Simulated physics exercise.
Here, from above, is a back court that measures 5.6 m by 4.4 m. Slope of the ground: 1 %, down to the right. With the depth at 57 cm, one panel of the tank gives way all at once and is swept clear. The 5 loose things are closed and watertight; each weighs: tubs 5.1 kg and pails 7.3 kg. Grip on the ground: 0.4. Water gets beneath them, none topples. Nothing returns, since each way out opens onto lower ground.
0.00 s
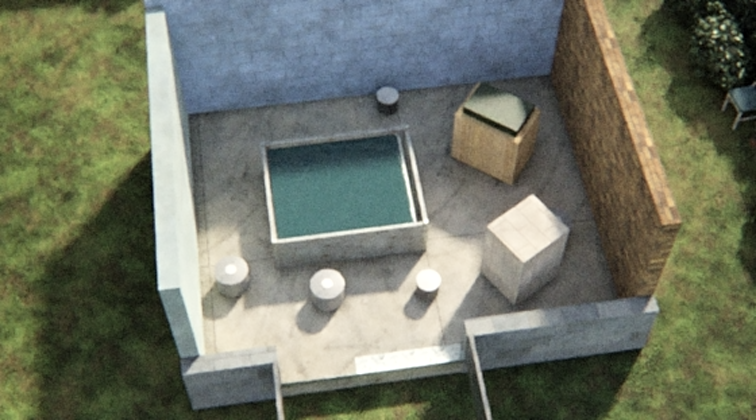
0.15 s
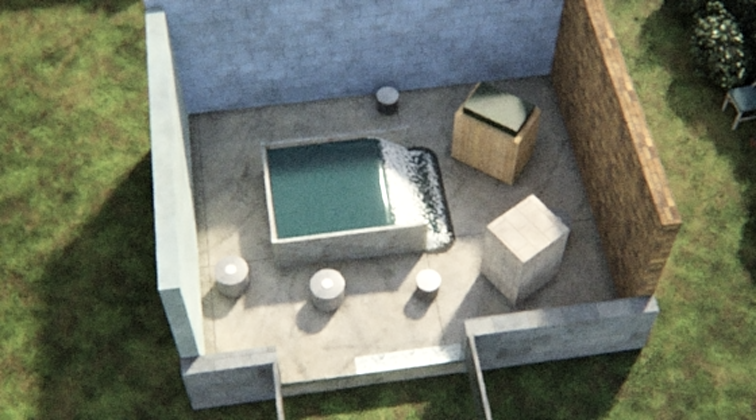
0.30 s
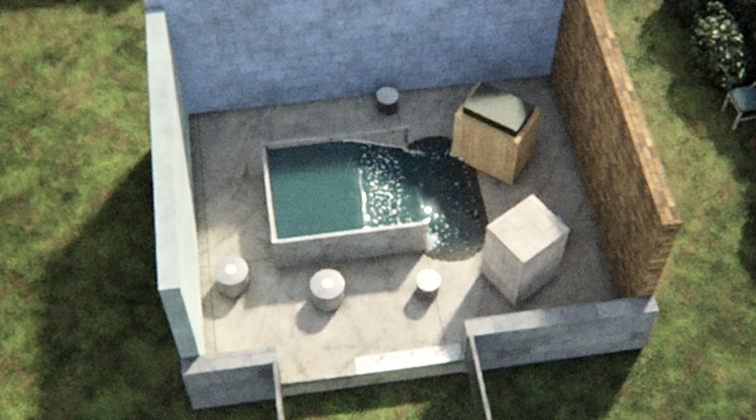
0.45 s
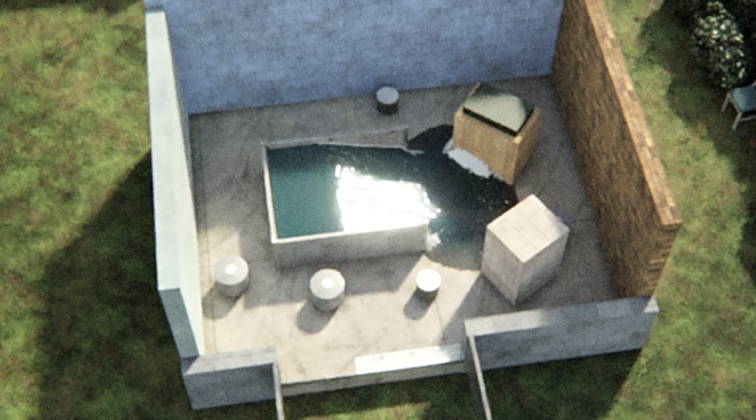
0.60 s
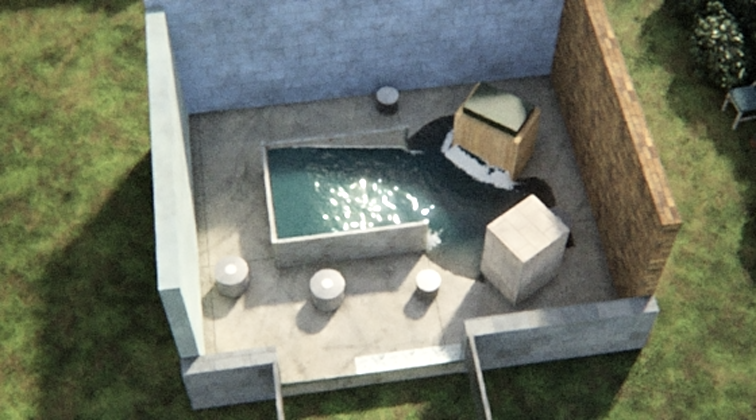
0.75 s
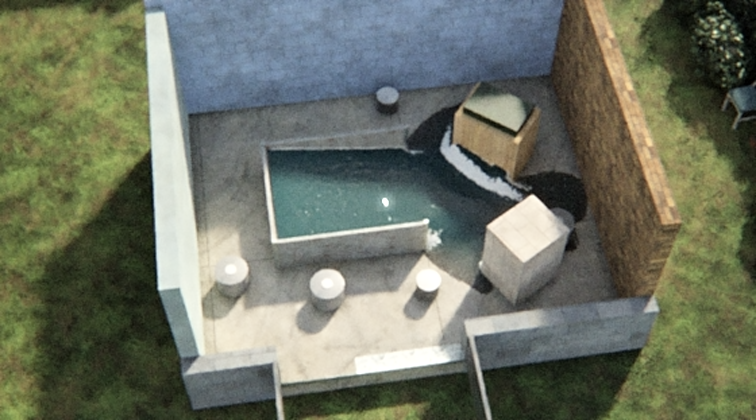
In a walled back court, the right side of a raised tank gave way, and dark water poured out across the paving, spreading around a wooden box and a pale block toward the brick wall.
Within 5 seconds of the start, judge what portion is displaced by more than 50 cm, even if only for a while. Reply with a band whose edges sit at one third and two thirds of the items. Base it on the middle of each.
Band: Two thirds or above.
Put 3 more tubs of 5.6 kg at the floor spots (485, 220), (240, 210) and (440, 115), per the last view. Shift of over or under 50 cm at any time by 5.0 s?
In the order asked: Above the mark; below the mark; above the mark.
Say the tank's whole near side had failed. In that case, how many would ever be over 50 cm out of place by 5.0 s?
The answer then is 3.
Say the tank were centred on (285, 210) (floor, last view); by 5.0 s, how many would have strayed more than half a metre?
That gives 3 of them.
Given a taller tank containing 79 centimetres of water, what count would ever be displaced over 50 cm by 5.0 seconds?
That would give 5.
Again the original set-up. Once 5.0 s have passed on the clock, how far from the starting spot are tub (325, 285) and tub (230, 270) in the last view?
First: 60 cm. Second: 5 cm.
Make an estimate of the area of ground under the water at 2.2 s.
Roughly 13 m2 of it is wet.
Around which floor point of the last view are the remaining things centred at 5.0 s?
Around (335, 263).
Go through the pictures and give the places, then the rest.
The first picture shows a tub at (556, 221) rests on the ground; a tub at (327, 284), on the bottom; 3.0 m2 under water; 0 of 5 have shifted.
The second picture shows a tub at (556, 221), on the bottom; a tub at (327, 284) rests on the ground; 3.8 m2 under water; 0 of 5 have shifted.
The third picture shows a tub at (556, 221) rests on the ground; a tub at (327, 284), on the bottom; 4.9 m2 under water; 0 of 5 have shifted.
The fourth picture shows a tub at (556, 221), on the bottom; a tub at (327, 284) rests on the ground; water covers 5.8 m2; 0 of 5 have shifted.
The fifth picture shows a tub at (556, 221) rests on the ground; a tub at (327, 284) rests on the ground; 6.5 m2 under water; 0 of 5 have shifted.
The sixth picture shows a tub at (558, 221) rests on the ground; a tub at (327, 284), on the bottom; water covers 7.3 m2; 0 of 5 have shifted.
After 1.1 s 0 of 5 are over 50 cm from their spots; 0 afloat.
After 2.2 s 1 of 5 are over 50 cm from their spots; 0 afloat.
After 3.5 s 2 of 5 are over 50 cm from their spots; 1 afloat.
After 5.0 s 4 of 5 are over 50 cm from their spots, and 4 have been at some point; 2 afloat.
